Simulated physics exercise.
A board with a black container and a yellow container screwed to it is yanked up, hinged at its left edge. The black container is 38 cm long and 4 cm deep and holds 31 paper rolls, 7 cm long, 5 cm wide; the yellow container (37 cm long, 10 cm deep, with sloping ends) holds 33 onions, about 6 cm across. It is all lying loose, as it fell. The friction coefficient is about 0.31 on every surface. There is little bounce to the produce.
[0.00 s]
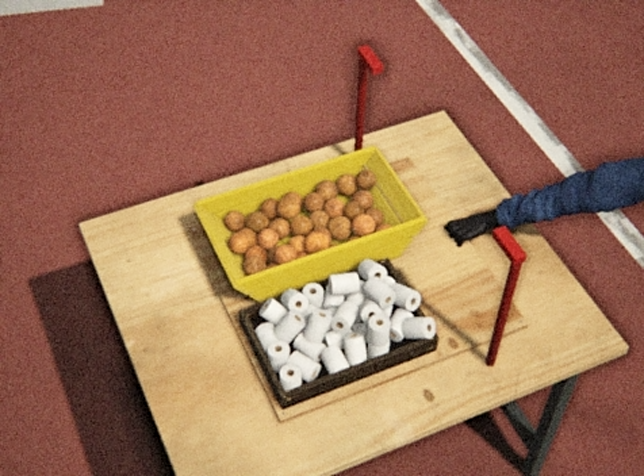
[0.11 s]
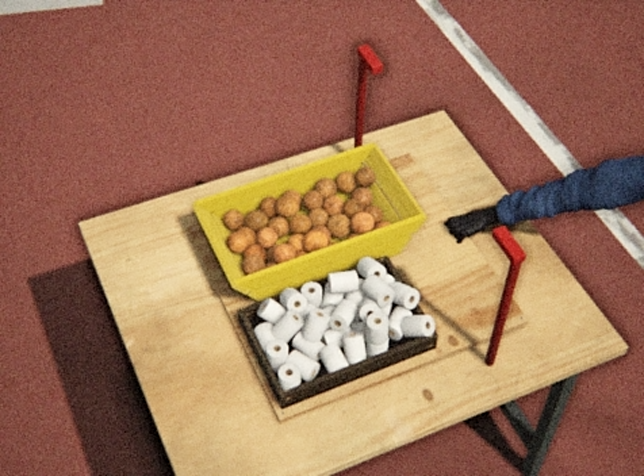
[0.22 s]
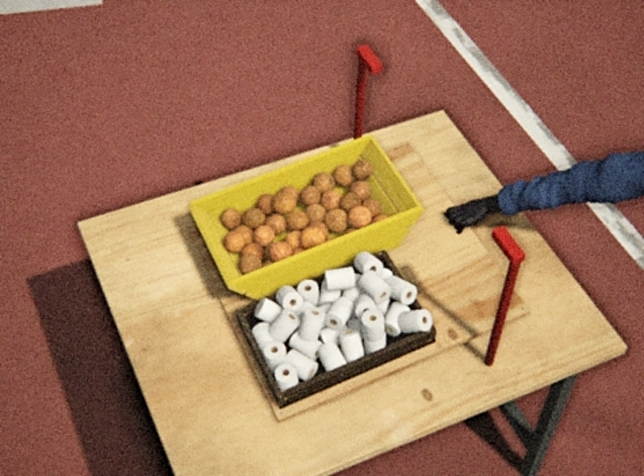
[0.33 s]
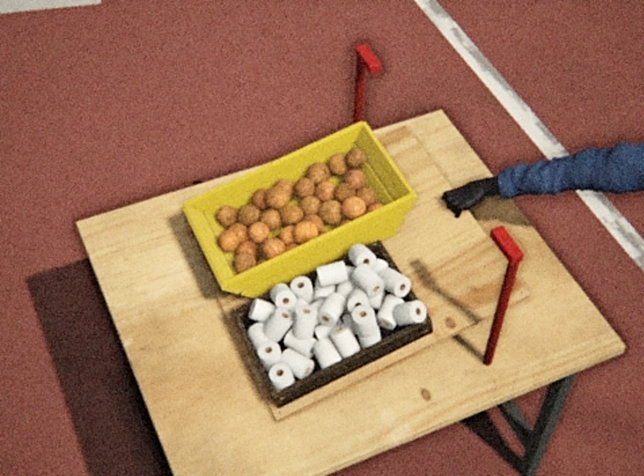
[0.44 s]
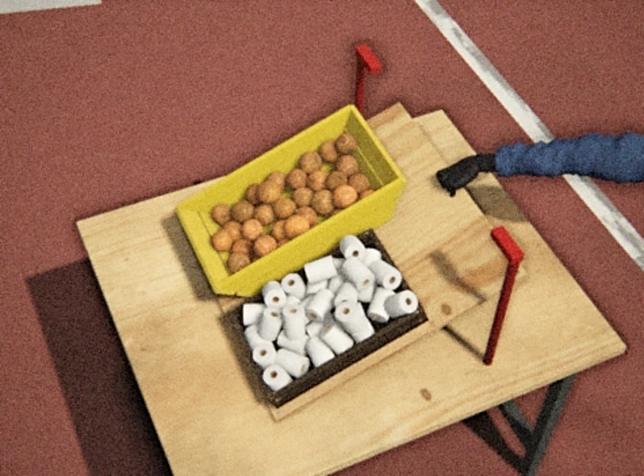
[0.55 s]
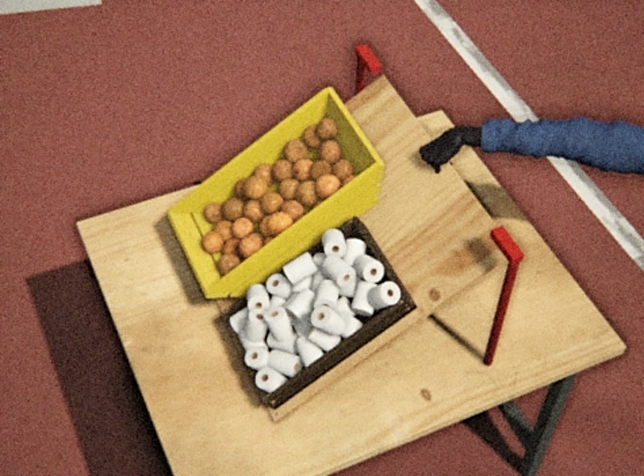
A gloved hand lifts the right side of a board holding yellow and black containers.
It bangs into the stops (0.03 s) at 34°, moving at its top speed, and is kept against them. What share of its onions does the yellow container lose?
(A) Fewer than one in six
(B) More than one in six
Answer: A.
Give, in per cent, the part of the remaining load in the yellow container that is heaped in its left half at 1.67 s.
Some 80 per cent.
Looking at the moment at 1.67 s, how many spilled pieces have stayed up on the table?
About 8 of them.
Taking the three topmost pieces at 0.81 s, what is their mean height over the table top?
On average roughly 28 centimetres up.
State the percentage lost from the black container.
The black container loses 25 percent of its load.
After 0.57 s, it hits the stops.
After 0.67 s, tilt 34°; 0 of 31 out of the black container and 0 of 33 out of the yellow container.
After 0.81 s, tilt 34°; 2 of 31 out of the black container and 0 of 33 out of the yellow container.
After 1.07 s, tilt 34°; 6 of 31 out of the black container and 1 of 33 out of the yellow container.
Final count (at 1.67 s), 8 of 31 out of the black container and 1 of 33 out of the yellow container. Asked share, 1 of 33, 3 per cent.
